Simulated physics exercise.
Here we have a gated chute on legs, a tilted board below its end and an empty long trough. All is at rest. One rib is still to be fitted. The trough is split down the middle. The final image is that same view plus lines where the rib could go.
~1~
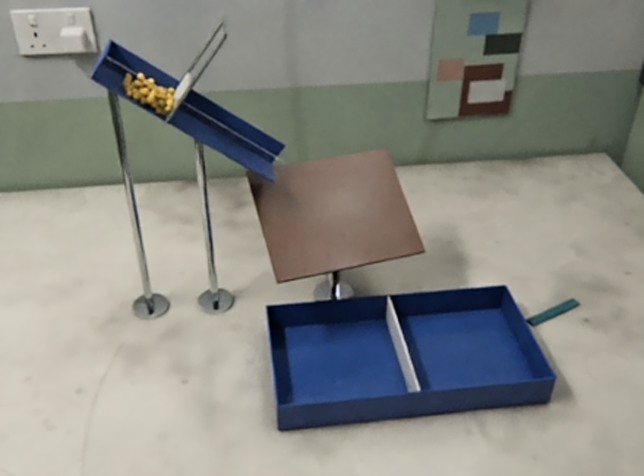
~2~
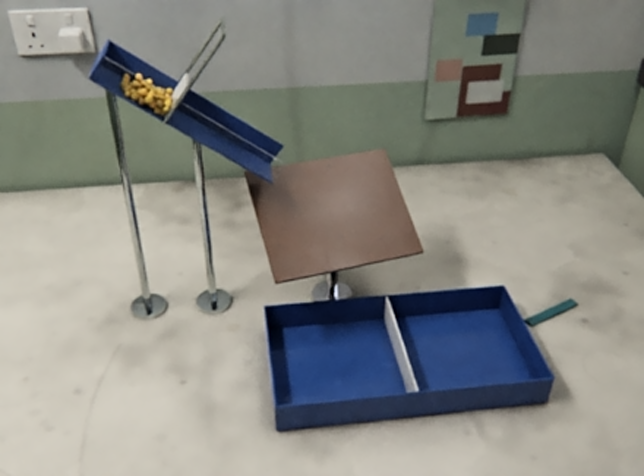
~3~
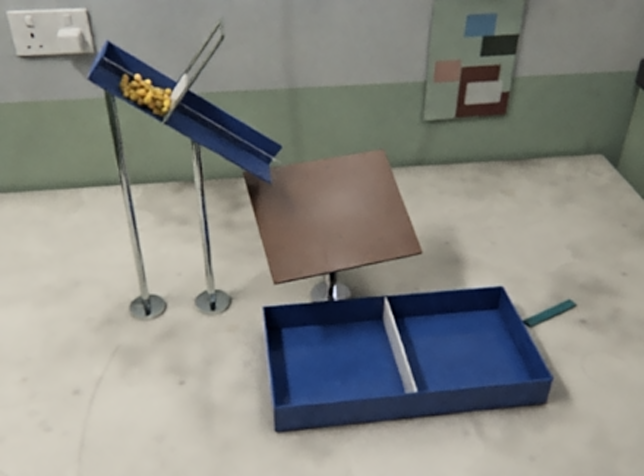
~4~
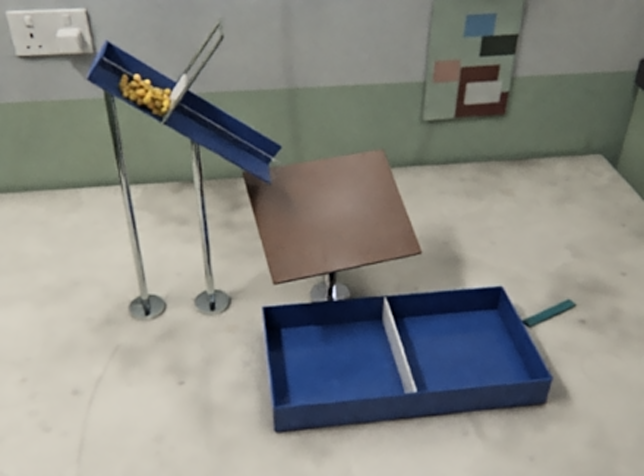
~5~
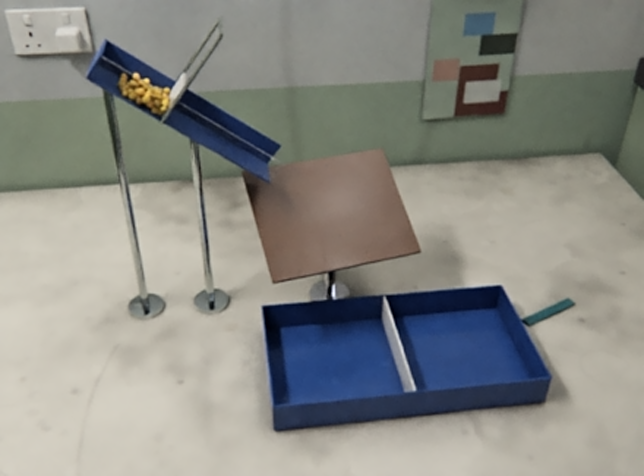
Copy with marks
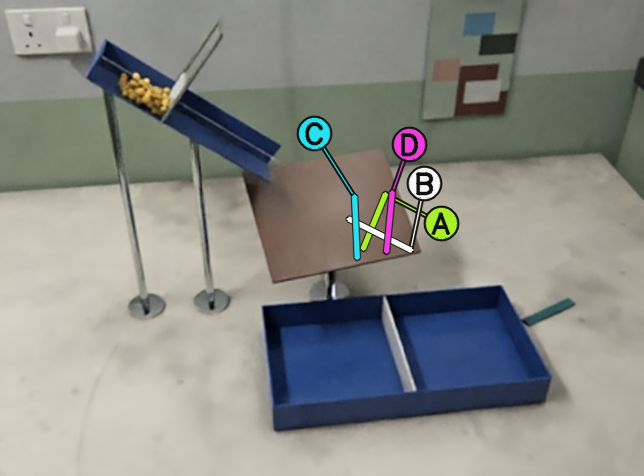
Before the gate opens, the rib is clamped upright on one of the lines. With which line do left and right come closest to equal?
Line B.
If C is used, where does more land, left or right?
Left.
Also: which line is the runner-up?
It is D.
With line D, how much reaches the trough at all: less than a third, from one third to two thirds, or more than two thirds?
It is more than two thirds.
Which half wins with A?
More lands on the left.
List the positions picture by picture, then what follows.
In the first frame, load behind the gate at (154, 92), puffed corn balls; lip of the chute at (273, 173), sloping fairly steeply.
In the second frame, middle of the board at (334, 211), tilted fairly steeply; middle of its low edge at (352, 267); of its high edge at (316, 160).
In the third frame, front corners of the trough at (275, 407) and (552, 379); front end of its middle wall at (417, 393); gate still shut at (183, 86).
In the fourth frame, middle of the load at (151, 93); lip at (269, 174).
In the fifth frame, middle of the load at (150, 92); lip at (268, 173).
On the marked copy, line A from (385, 194) to (363, 248); line B from (349, 219) to (410, 250); line C from (354, 196) to (357, 257); line D from (392, 192) to (386, 251).
With A, of what is caught, nearly all in the left half, a stray few in the right.
With B, of what is caught, about half in the left half, about half in the right.
With C, of what is caught, nearly all in the left half, a stray few in the right.
With D, of what is caught, about two thirds in the left half, about a quarter in the right.
